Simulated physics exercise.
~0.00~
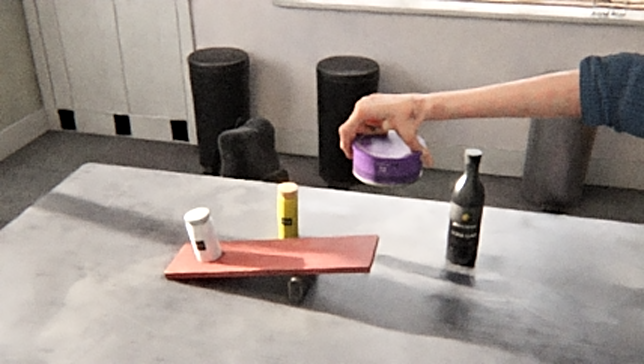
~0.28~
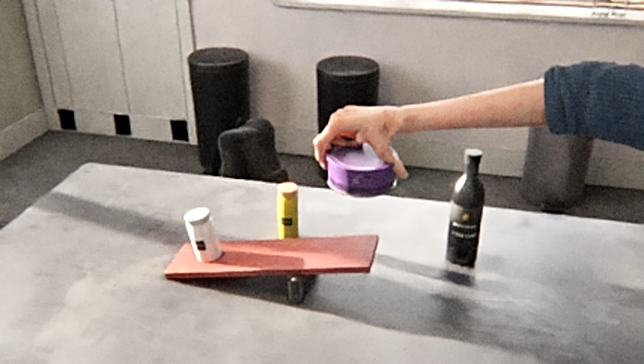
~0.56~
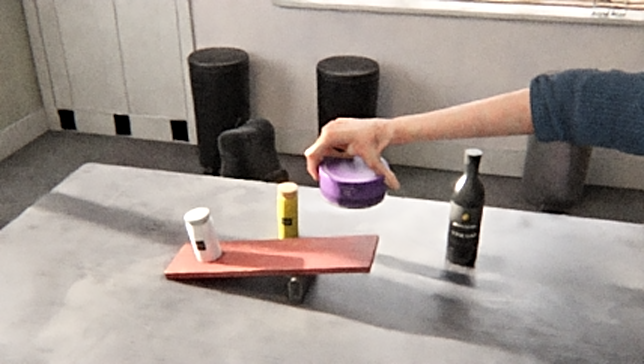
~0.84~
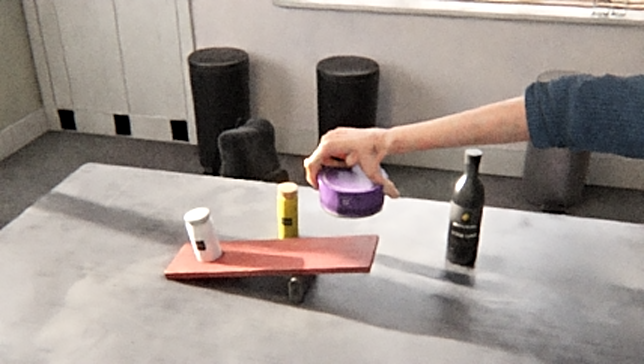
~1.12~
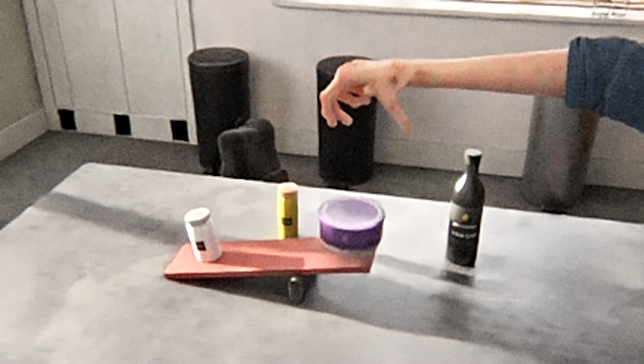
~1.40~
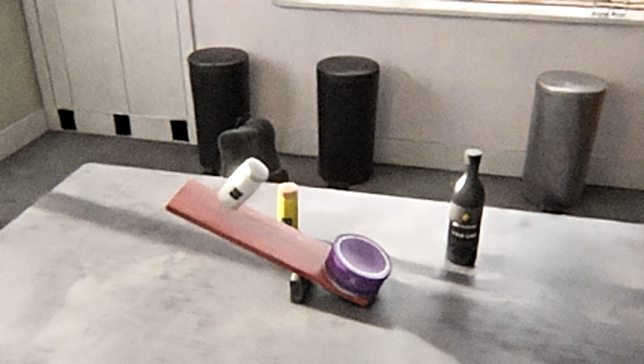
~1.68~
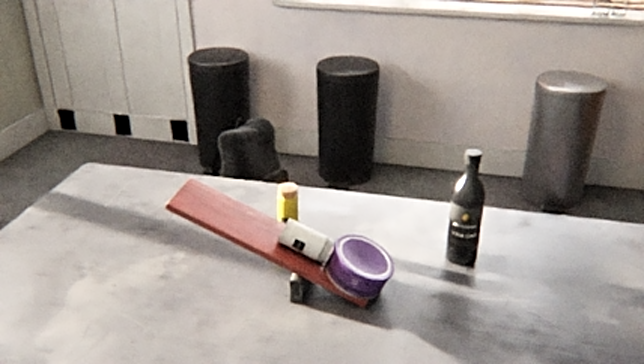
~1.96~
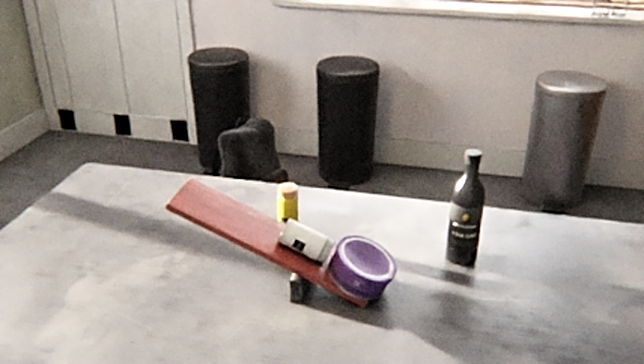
At first, a red plank rests across a small block on a grey table, its left end low with a white shaker standing there, while a yellow shaker and a black bottle stand nearby. A hand holding a purple tub moves left and lowers it over the raised right end. The hand lets go and draws back, and the plank swings over under the tub. The white shaker is lifted, tips over and tumbles down the slope. It ends on its side against the purple tub at the lowered right end, with the yellow shaker and bottle still upright.
